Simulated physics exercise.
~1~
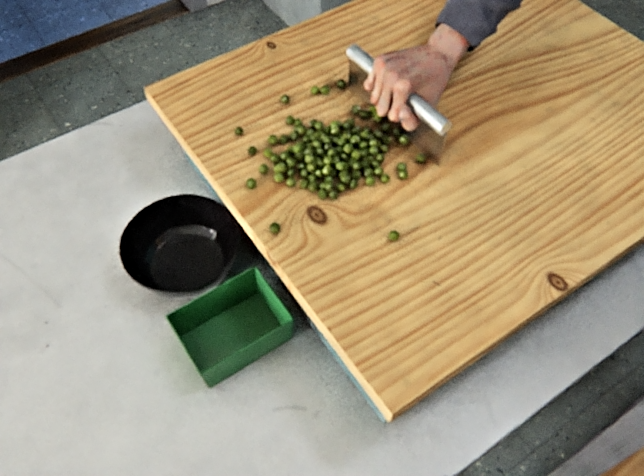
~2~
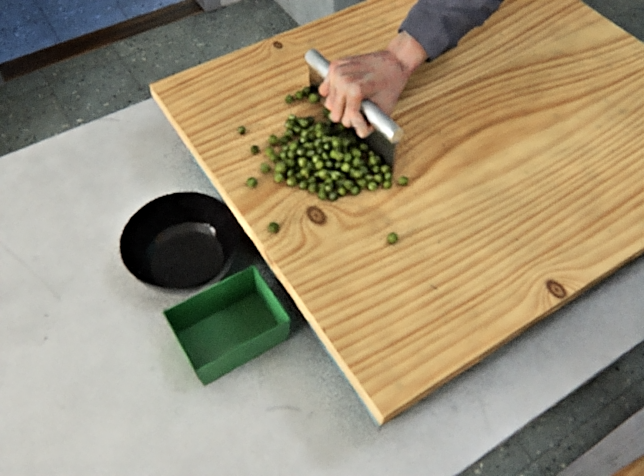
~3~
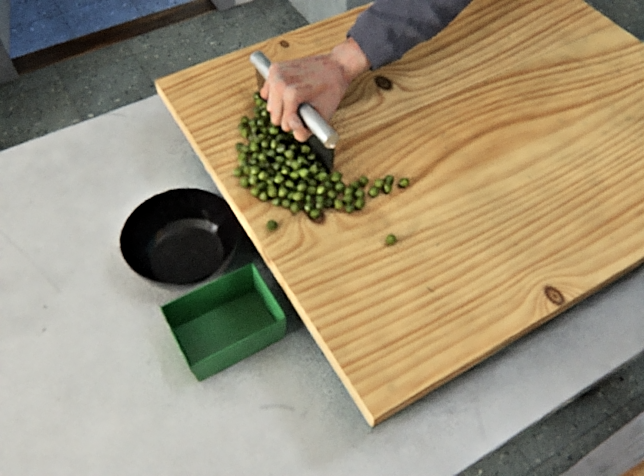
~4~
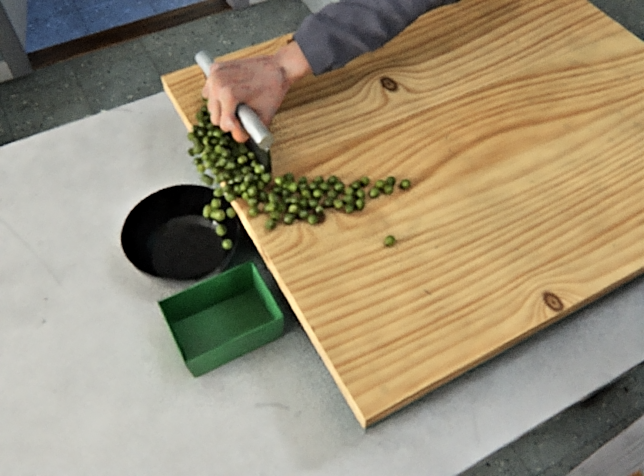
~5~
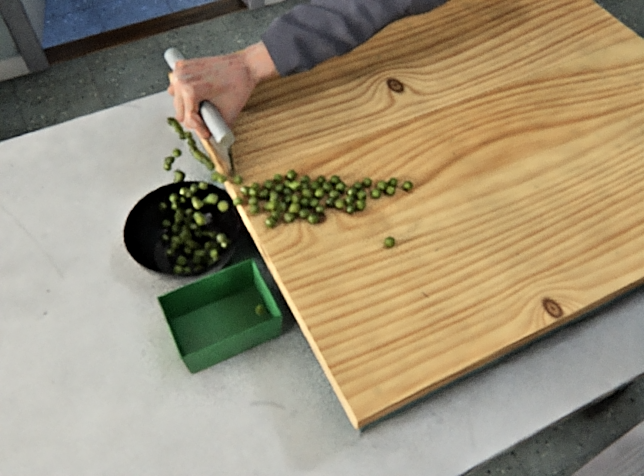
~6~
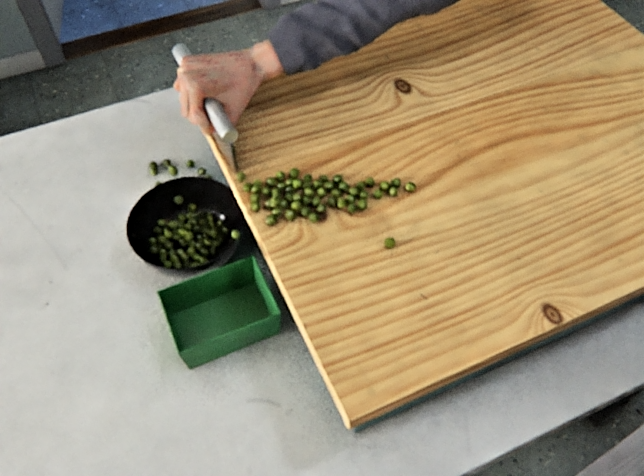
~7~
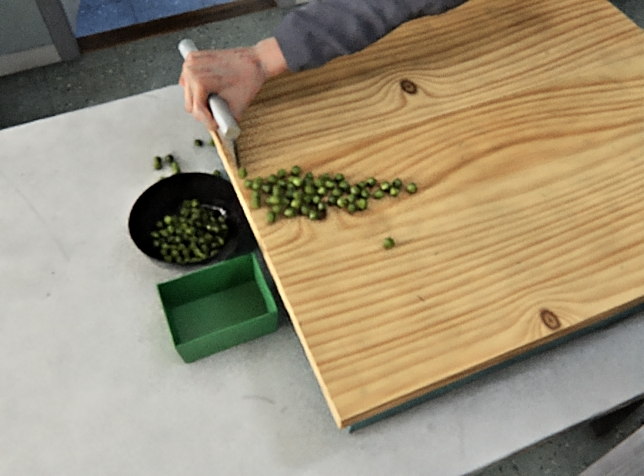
On a wooden board set on a pale grey tabletop, a hand grips a metal scraper behind a loose pile of small green olives, with a black bowl and a green tin below the board's left edge. The hand pushes the scraper left, bunching the olives and leaving a trail of them beside the blade. At the edge, olives spill over, many dropping into the bowl while some land on the table beyond it. The scraper stops at the edge. Finally, the bowl holds a heap, the tin looks empty, and many olives remain on the board.
